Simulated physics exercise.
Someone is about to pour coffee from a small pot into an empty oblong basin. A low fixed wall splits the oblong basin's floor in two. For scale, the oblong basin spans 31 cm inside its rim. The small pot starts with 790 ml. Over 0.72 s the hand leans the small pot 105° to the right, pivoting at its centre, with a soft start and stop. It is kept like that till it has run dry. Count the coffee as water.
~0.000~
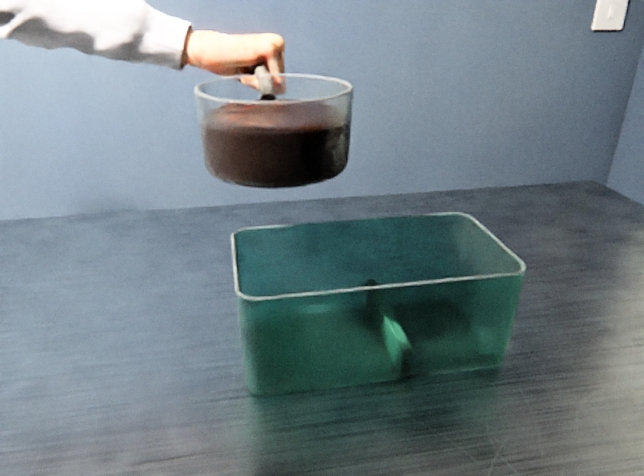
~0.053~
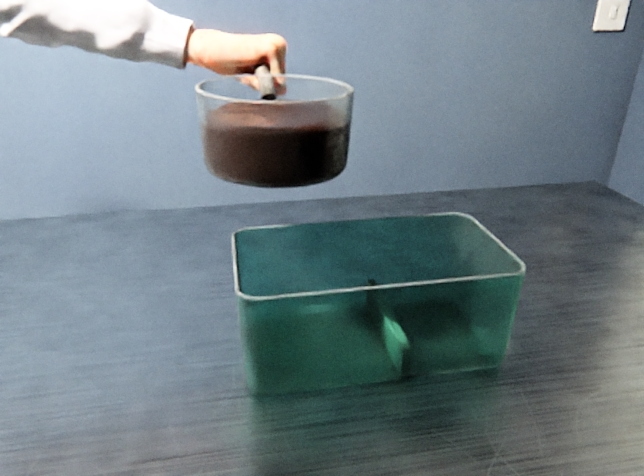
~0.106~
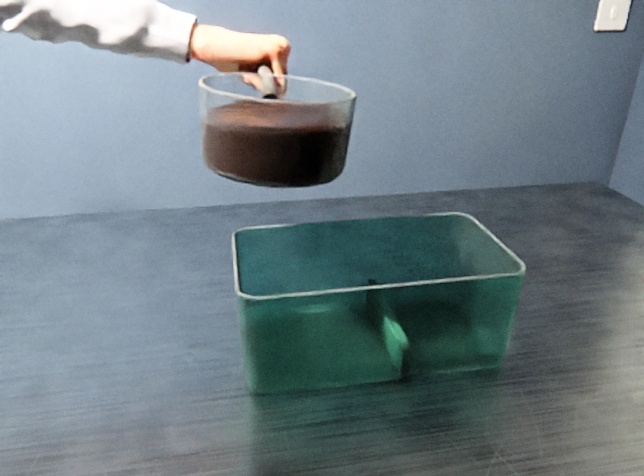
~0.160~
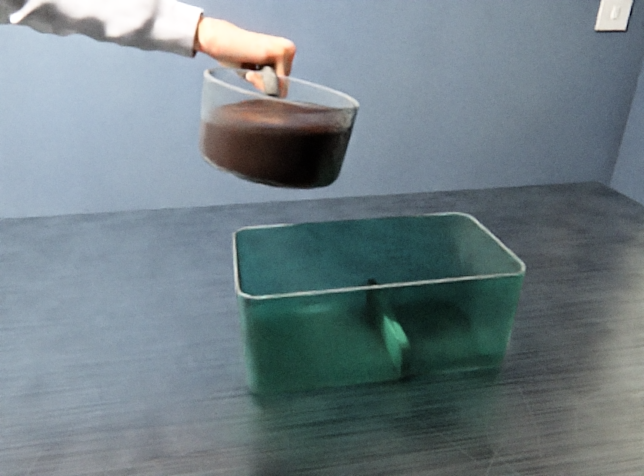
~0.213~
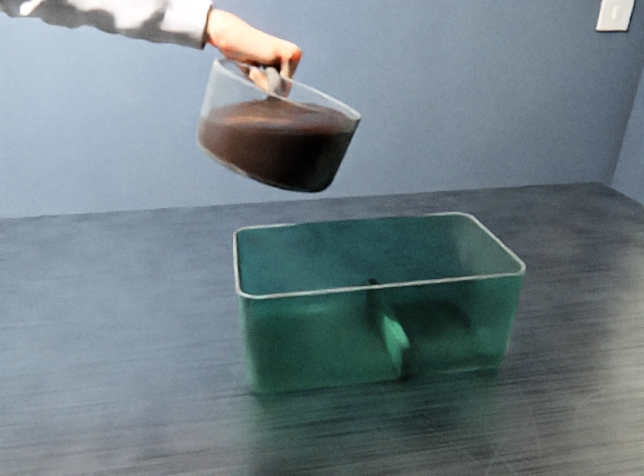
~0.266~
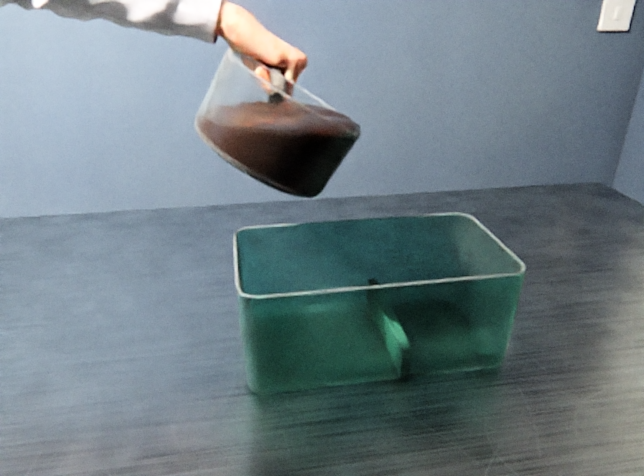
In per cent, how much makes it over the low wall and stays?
Roughly 47 per cent is past the wall.
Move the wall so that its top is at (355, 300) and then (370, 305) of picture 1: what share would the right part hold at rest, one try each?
First 90, then 65 per cent.
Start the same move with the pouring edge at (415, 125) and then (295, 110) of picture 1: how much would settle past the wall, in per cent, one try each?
In turn about 85 and 10 per cent.
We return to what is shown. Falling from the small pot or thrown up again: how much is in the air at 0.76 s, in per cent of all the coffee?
Some 8 per cent.
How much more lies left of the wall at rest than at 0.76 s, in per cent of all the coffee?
Some 18 per cent.
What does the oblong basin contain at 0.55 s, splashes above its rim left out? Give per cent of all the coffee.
Near 22 in a hundred.
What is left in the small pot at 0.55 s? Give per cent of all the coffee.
About 34 per cent.
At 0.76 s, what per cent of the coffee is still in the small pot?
Near 8 in a hundred.
By 0.55 s the tilt is 92° and 35 per cent is still to pour, 5 is left of the wall and 18 right of it.
By 0.76 s the tilt is 105° and 8 per cent is still to pour, 34 is left of the wall and 51 right of it.
By 0.98 s the tilt is 105° and 1 per cent is still to pour, 50 is left of the wall and 46 right of it.
By 1.22 s the tilt is 105° and 0 per cent is still to pour, 52 is left of the wall and 47 right of it.
At rest 52 per cent lies left of the wall, 47 right of it and 1 outside.
